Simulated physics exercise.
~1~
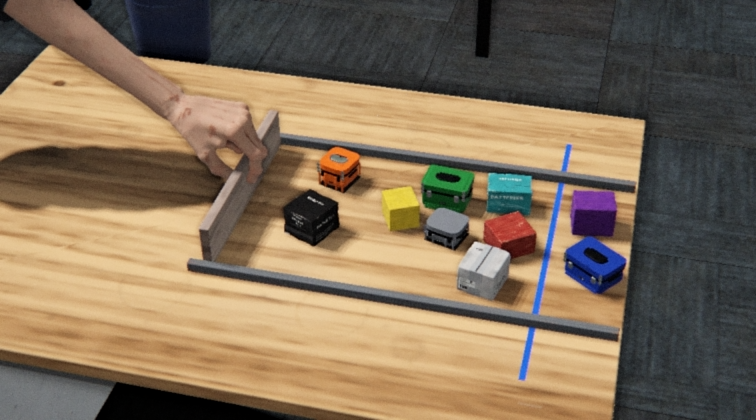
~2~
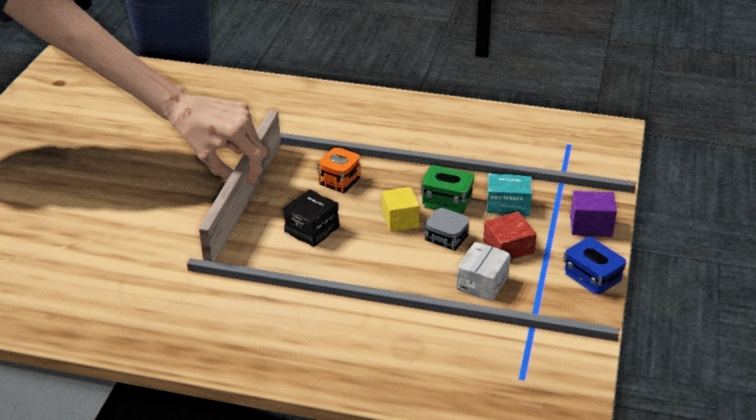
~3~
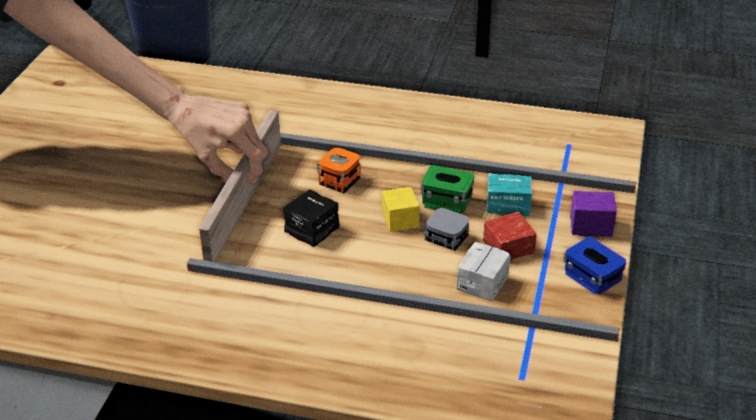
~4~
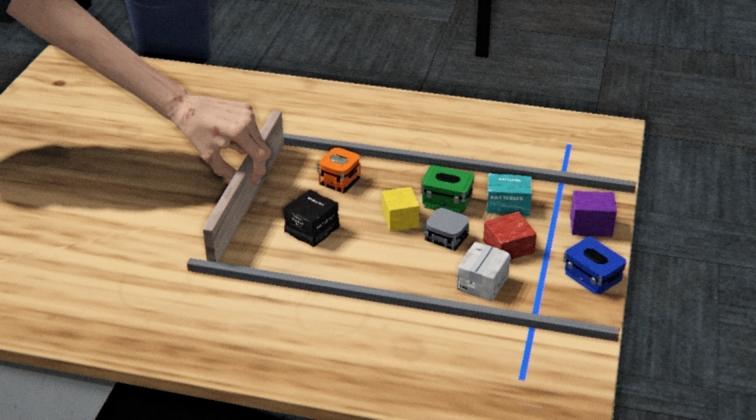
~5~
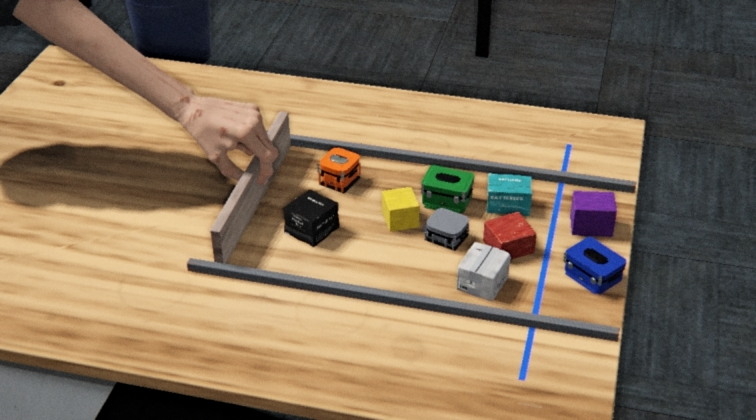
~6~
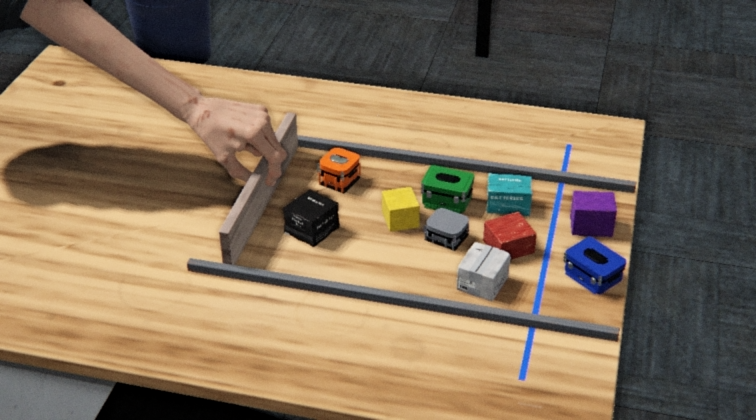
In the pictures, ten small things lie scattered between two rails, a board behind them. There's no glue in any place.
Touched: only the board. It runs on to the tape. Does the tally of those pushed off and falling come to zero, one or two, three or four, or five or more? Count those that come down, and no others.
The number of pieces cleared off the edge is going to be three or four exactly.
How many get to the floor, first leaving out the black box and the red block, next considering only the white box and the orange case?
The counts would be 2 and 2.
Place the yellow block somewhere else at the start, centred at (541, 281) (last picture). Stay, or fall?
From that start, the object then is safe.
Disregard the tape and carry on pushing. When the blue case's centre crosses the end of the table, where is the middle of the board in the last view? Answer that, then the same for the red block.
About (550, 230), and about (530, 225) for the other.
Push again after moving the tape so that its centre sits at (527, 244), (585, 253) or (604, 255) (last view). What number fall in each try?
2, 6, 6.
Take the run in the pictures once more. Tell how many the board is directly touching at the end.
4 are in contact with it.
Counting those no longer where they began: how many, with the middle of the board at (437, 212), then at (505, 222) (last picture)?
By the first moment it's 7, by the second it's 10.
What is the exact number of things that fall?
The number is 4.
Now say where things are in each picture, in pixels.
The first frame shows blue case (595, 266); purple block (593, 213); red block (510, 237); board (243, 183); tape (549, 247).
The second frame shows purple block (593, 214); board (243, 183).
The third frame shows red block (510, 237); black box (312, 218).
The fourth frame shows blue case (594, 267); green case (448, 190).
The fifth frame shows purple block (593, 214); orange case (340, 170).
The sixth frame shows blue case (594, 267); purple block (593, 214); red block (510, 237); board (262, 186); tape (549, 247).
Soon after, none off yet; blue case at rest near (594, 267); purple block at rest near (593, 214); red block at rest near (510, 237).
In the end, the number that fall off is three or four; gone, turquoise box, red block, purple block and blue case.
